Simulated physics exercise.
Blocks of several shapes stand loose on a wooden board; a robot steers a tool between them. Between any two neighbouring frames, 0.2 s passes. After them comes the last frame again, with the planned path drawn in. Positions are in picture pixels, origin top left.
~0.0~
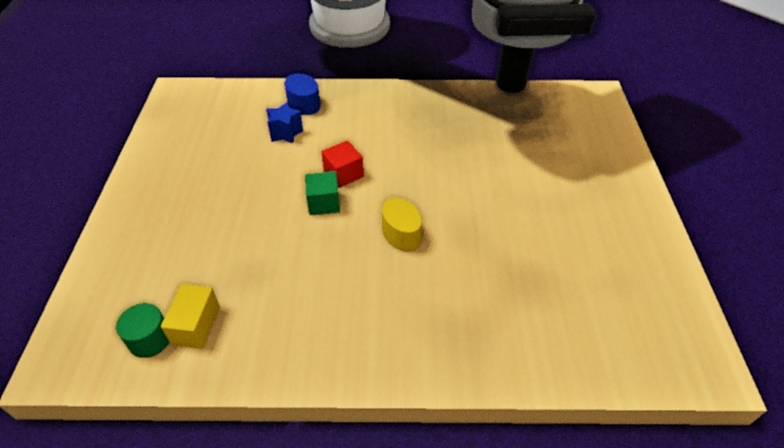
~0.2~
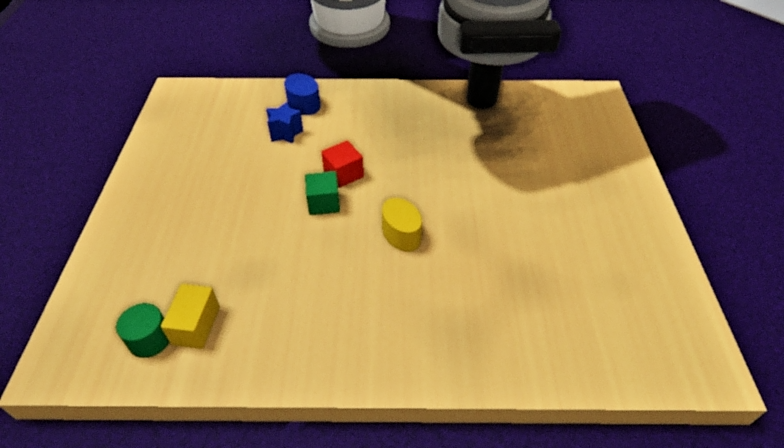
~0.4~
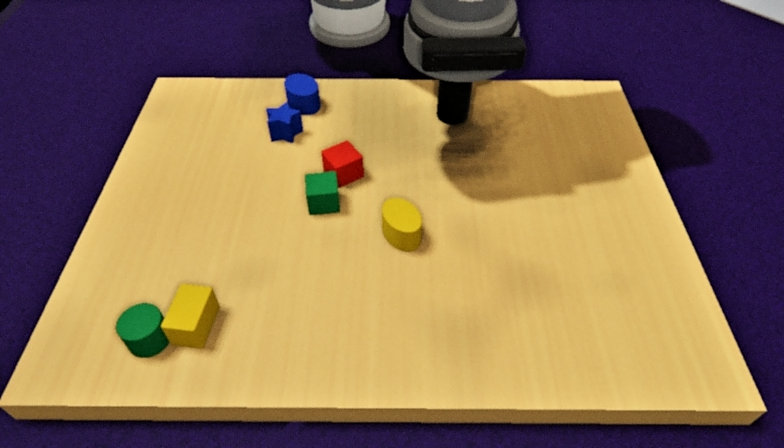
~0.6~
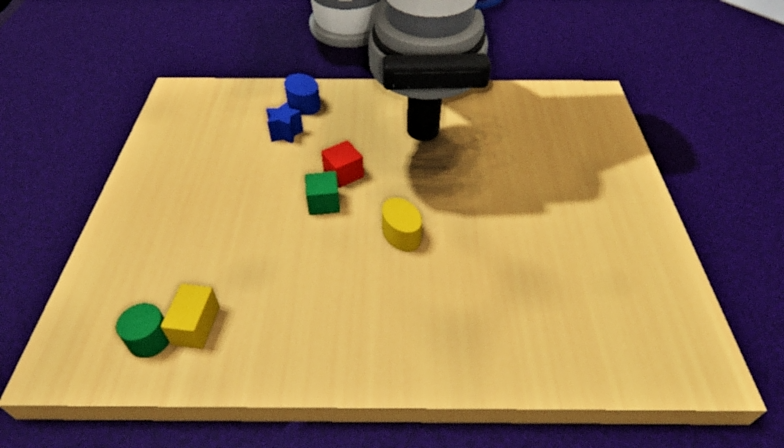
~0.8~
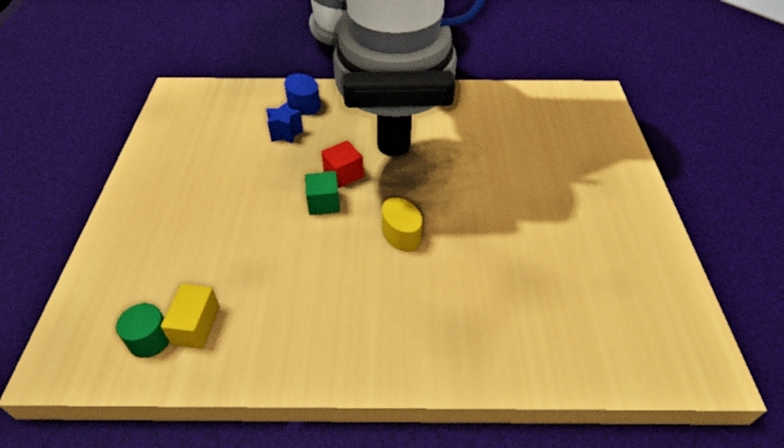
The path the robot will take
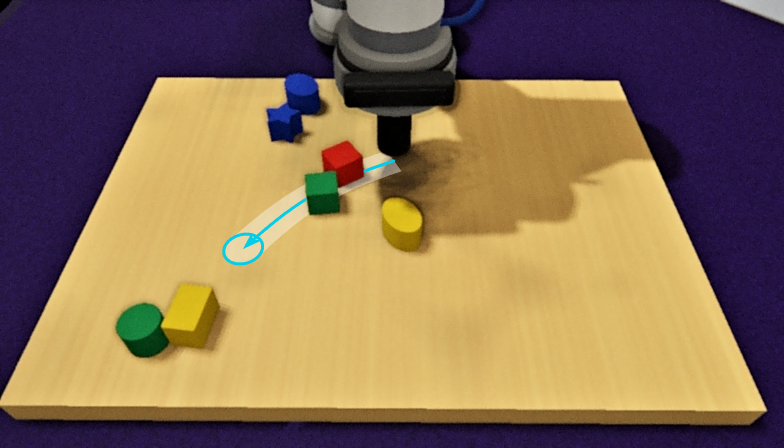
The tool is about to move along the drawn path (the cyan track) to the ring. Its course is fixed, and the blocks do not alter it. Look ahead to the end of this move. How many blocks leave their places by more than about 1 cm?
2.
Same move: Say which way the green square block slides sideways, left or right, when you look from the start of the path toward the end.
It's going to go left.
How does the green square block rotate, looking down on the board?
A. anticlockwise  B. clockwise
A (anticlockwise)
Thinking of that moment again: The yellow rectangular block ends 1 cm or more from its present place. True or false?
This is false.
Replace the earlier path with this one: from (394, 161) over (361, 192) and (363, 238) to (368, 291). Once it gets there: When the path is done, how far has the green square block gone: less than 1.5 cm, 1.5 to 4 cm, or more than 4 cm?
It shifts under 1.5 cm.
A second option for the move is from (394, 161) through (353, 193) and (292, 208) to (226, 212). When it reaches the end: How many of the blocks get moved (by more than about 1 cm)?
Blocks moved: Two.
Path on the board, from (394, 161) via (341, 181) and (291, 209), ending at (243, 249).
On the path given first. One third of the way, tool at (340, 167); green square block at (319, 185); red square block at (305, 160), turned 45° clockwise.
Two thirds of the way, tool at (288, 196); green square block at (289, 217), turned 70° anticlockwise; red square block at (279, 163), turned 80° clockwise.
At the end, tool at (239, 235); yellow rectangular block in place; green square block at (282, 231), turned 135° anticlockwise; red square block at (279, 163), turned 80° clockwise.
